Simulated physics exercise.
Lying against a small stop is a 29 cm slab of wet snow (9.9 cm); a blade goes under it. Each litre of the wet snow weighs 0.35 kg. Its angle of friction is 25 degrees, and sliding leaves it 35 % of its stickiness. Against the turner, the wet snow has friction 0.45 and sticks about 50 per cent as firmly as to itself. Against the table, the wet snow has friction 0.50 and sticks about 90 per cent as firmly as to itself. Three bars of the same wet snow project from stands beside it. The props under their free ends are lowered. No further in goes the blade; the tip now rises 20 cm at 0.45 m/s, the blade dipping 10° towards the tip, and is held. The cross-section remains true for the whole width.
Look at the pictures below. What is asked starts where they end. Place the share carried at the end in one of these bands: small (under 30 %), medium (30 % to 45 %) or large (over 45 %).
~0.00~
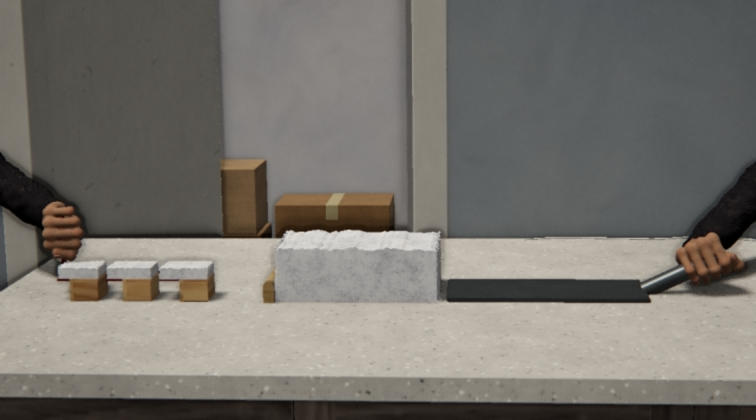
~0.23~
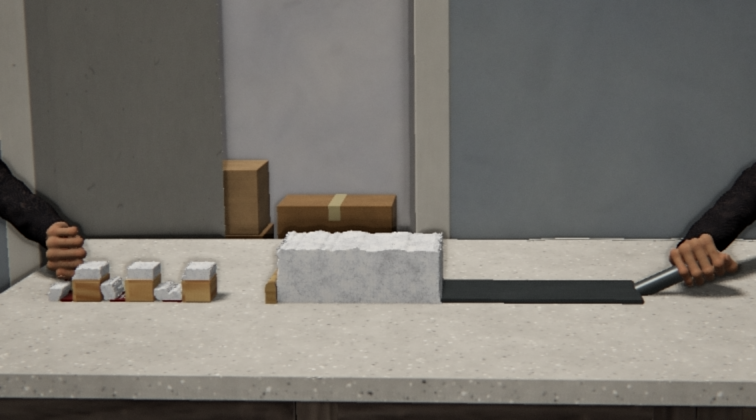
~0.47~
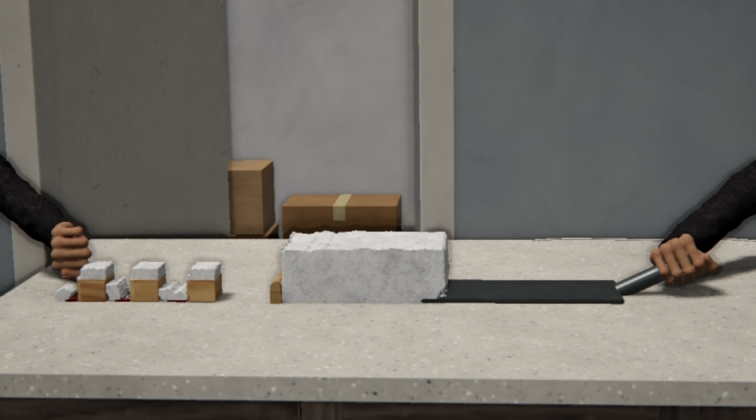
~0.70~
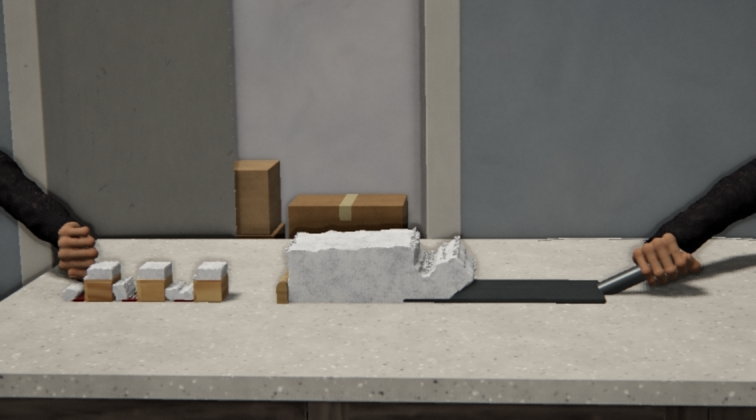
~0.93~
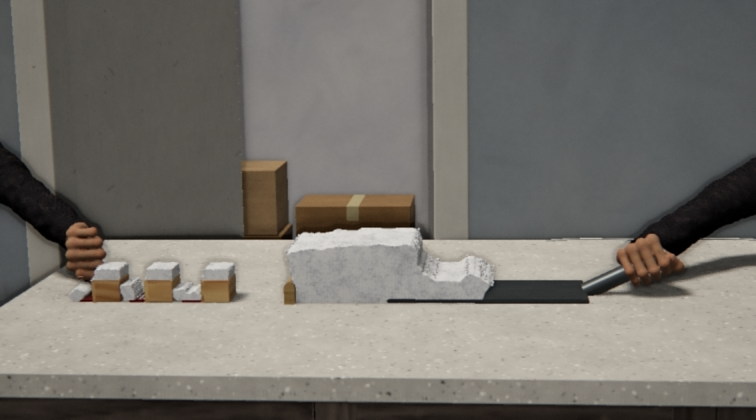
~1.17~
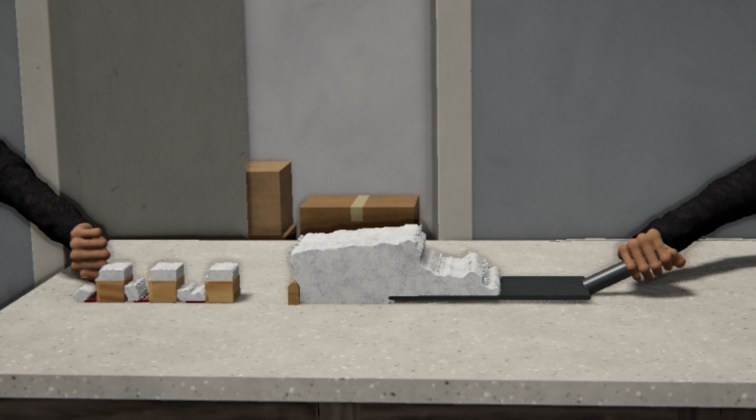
It belongs in the small band.
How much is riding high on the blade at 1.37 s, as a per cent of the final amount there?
My estimate: Some 100 per cent.
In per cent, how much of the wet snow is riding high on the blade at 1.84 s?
The share sits close to 35 %.
By 1.37 s, the tip is 9.6 cm up.
By 1.60 s, the tip is 19 cm up.
By 1.84 s, the tip is 20 cm up and 34 % is riding high on the blade.
By 2.07 s, the tip is 20 cm up and 22 % is riding high on the blade.
By 2.30 s, at the end, the tip is 20 cm up and 22 % is riding high on the blade.
